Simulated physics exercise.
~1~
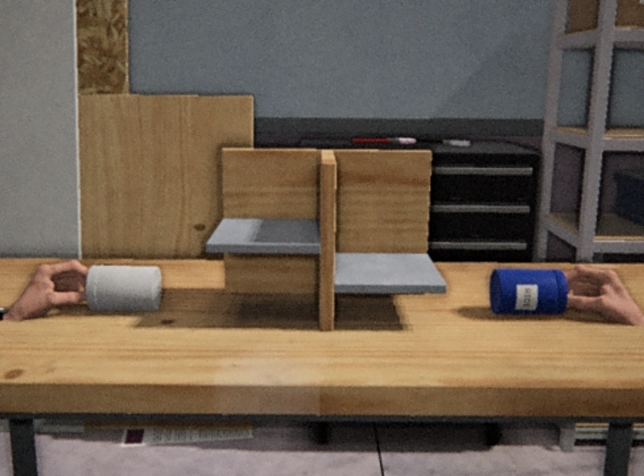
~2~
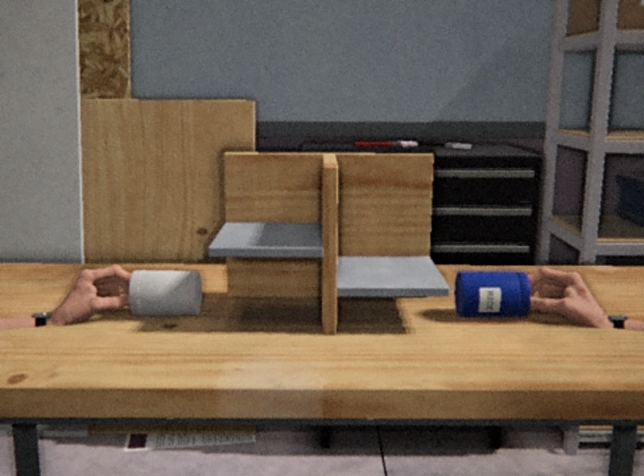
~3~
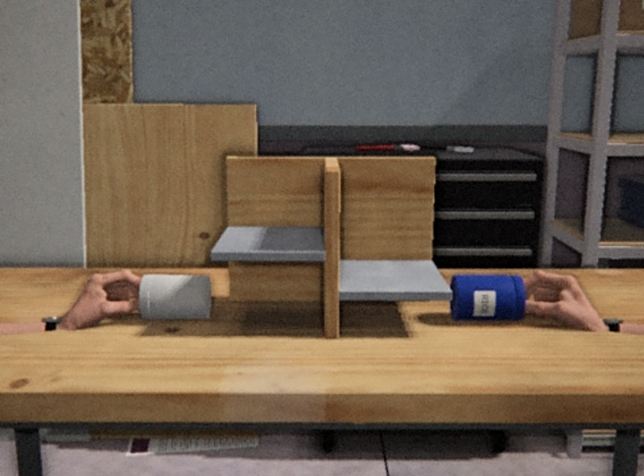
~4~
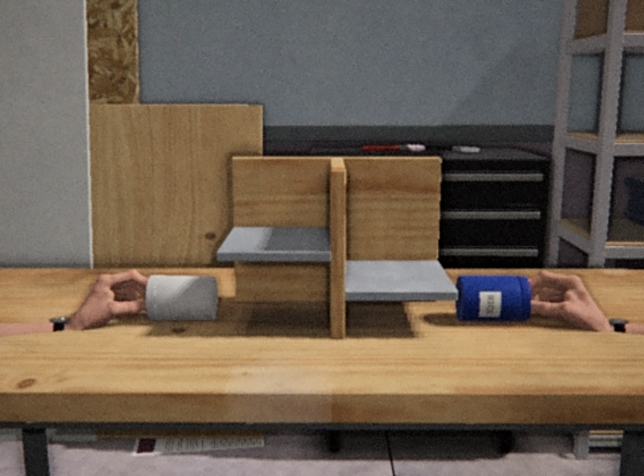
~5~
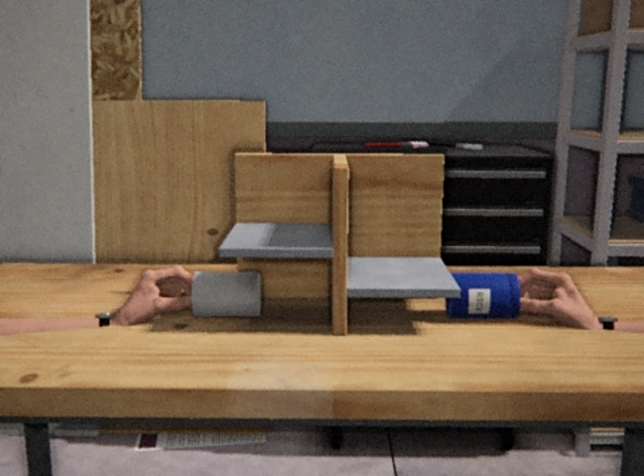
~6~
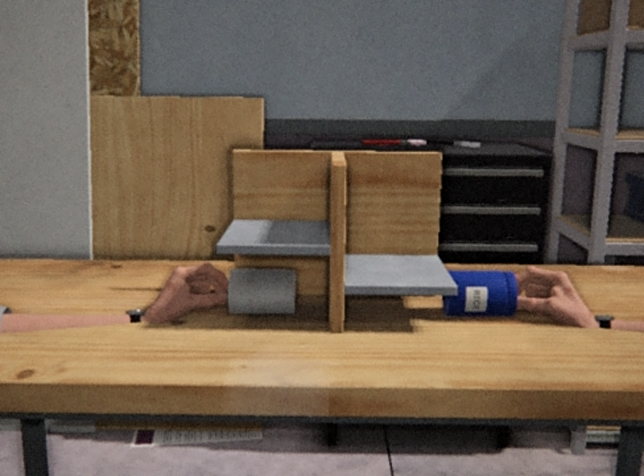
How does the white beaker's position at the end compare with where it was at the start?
At the start it lies out on the bench, well to the left of the rack. By the end it is farther right, under the left shelf.
On a workbench, hands push containers inward; the blue one stops, the white slides under a shelf.
